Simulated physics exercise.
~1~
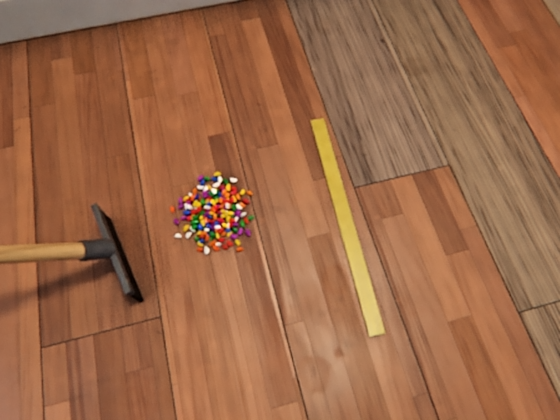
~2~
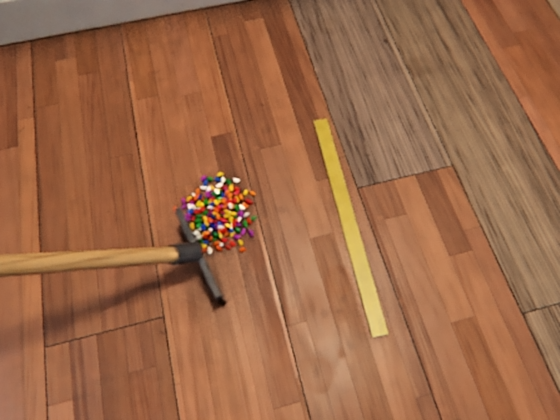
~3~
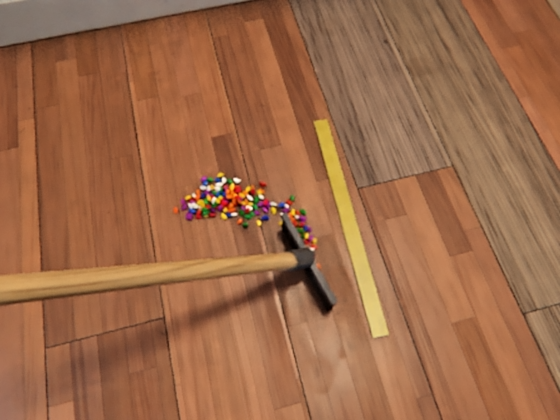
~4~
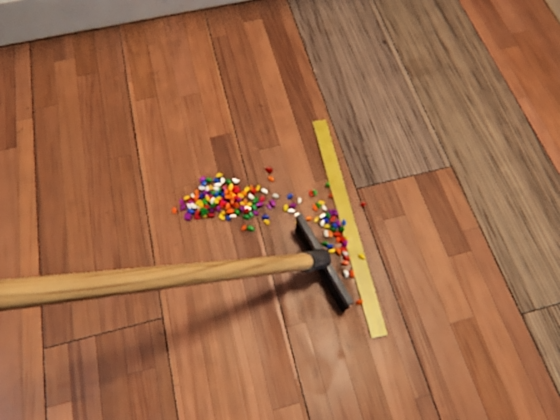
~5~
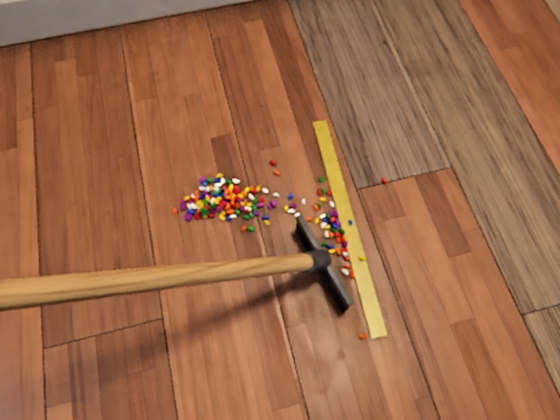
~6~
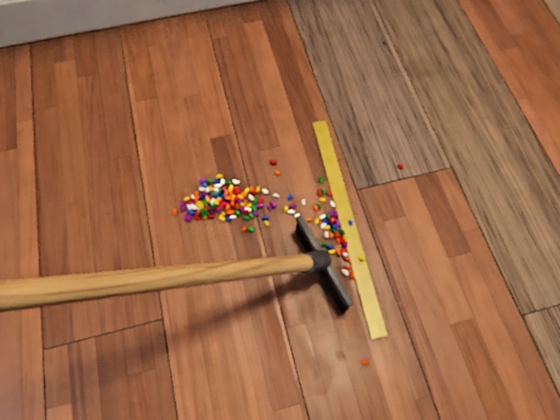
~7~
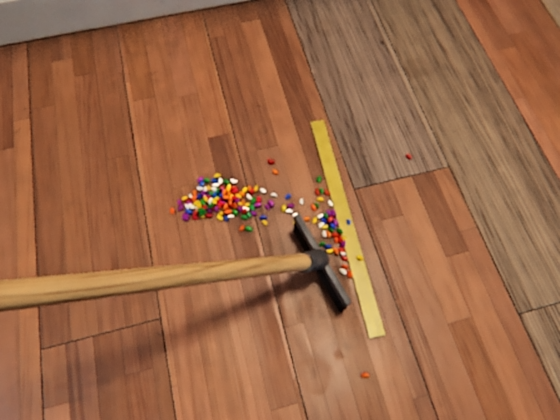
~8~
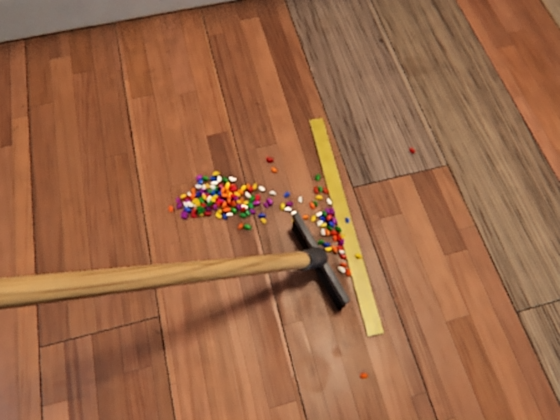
Squeegee on a wooden handle sweeping right through spilt multicoloured beans, stopping near a yellow strip with most left in a heap behind.
